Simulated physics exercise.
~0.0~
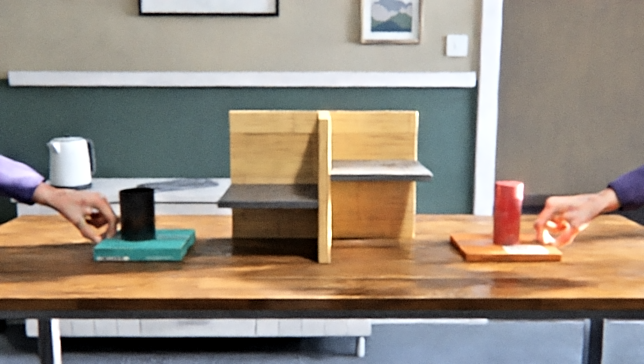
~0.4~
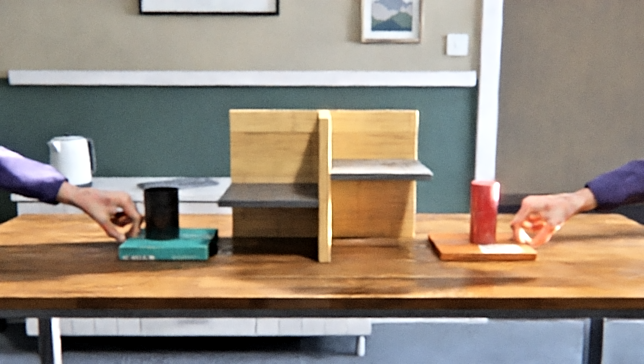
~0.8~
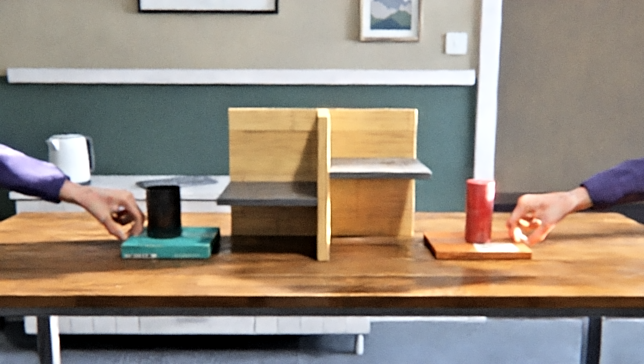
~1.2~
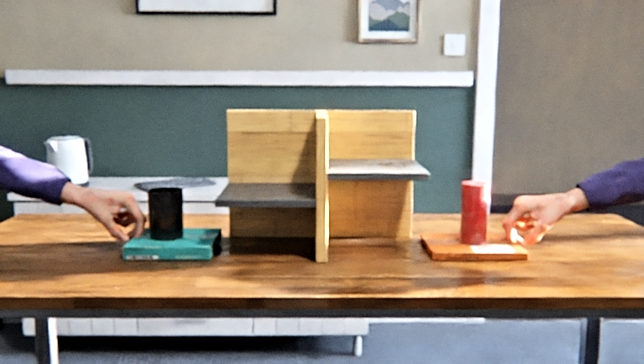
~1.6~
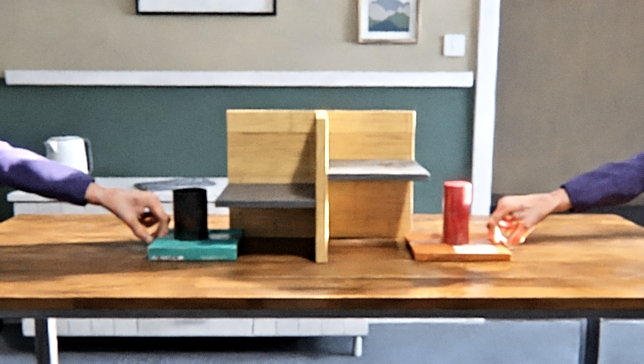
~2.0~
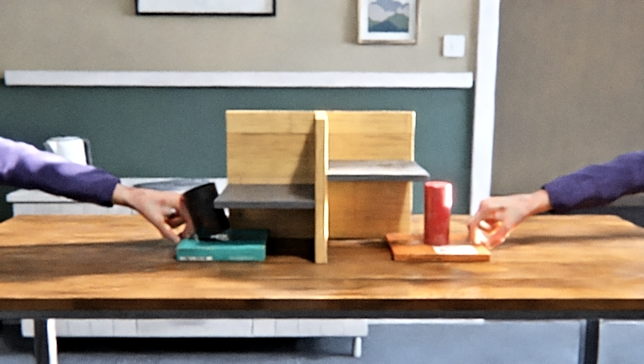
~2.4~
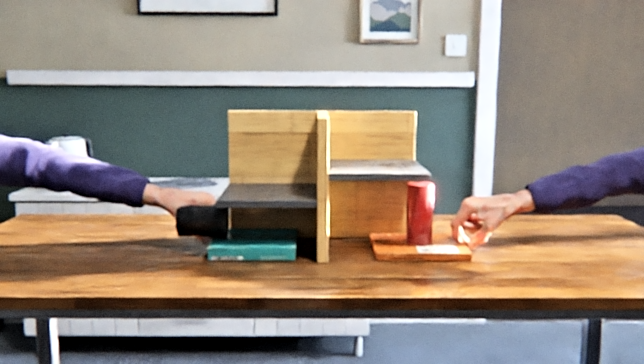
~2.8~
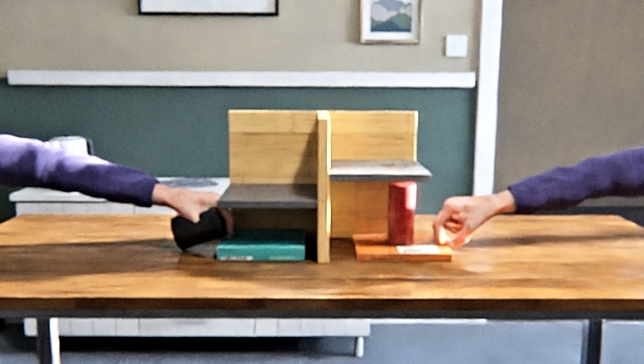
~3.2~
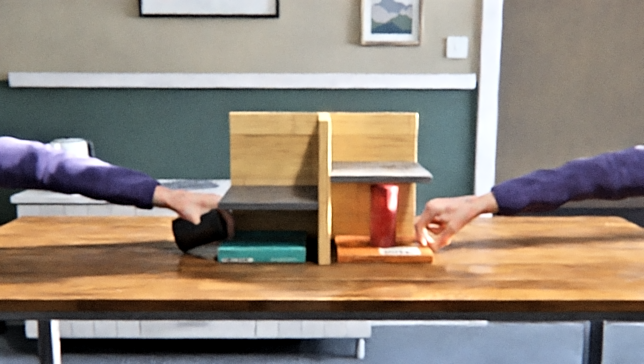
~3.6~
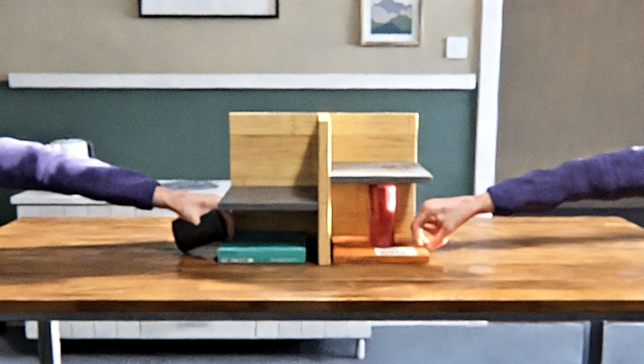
Black beaker tipping over against a low shelf as hands slide two boxes inward, while the red candle passes upright beneath.
